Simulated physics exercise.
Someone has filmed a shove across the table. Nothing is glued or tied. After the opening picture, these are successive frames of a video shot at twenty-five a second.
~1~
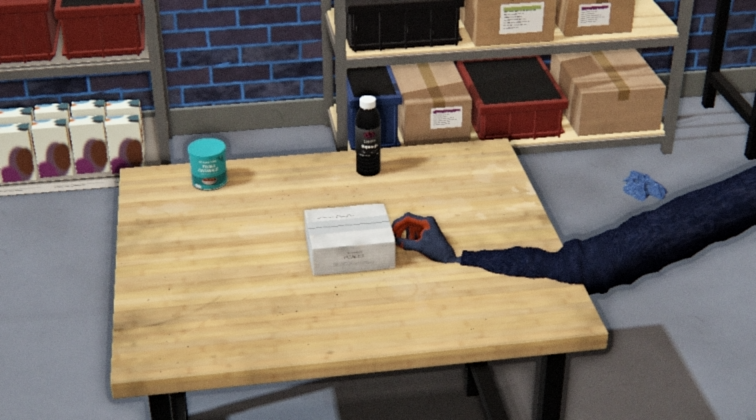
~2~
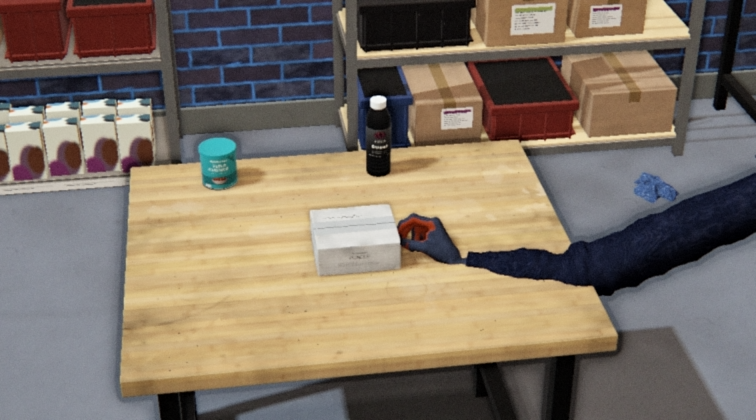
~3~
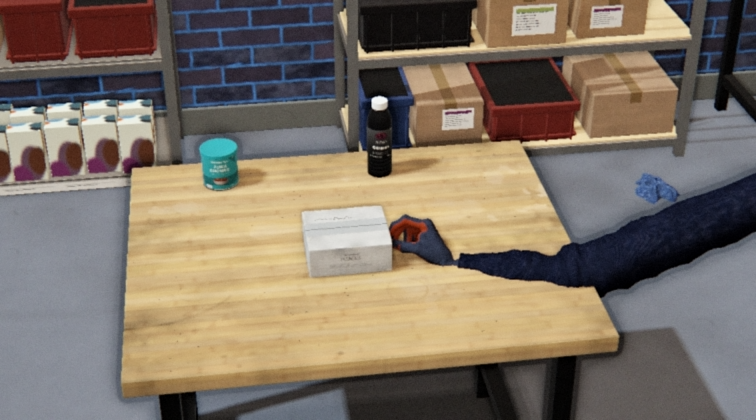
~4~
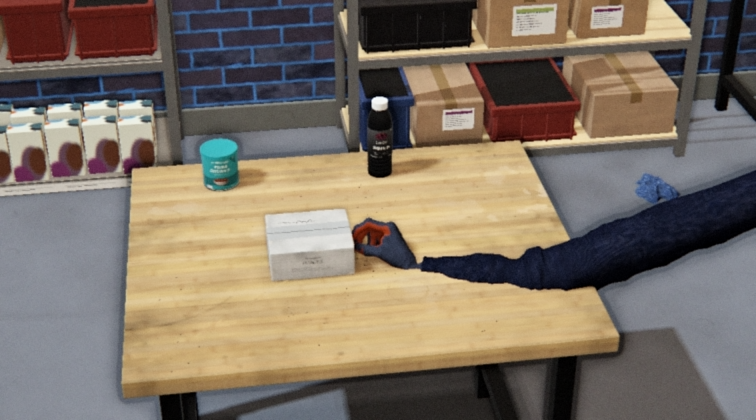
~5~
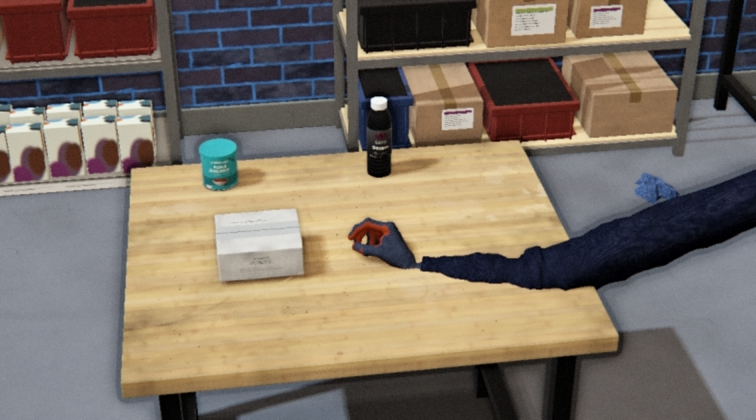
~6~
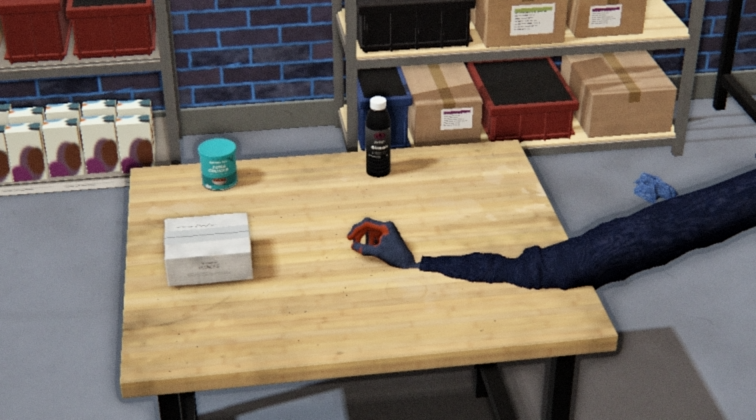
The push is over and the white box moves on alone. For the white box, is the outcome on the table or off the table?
The white box drops to the floor.
Then, 0.20 s past the last view, white box now off the table.
Then, 0.30 s past the last view, things are still on the move.
Then, 0.50 s past the last view, as before.
Finally, off the table, white box.
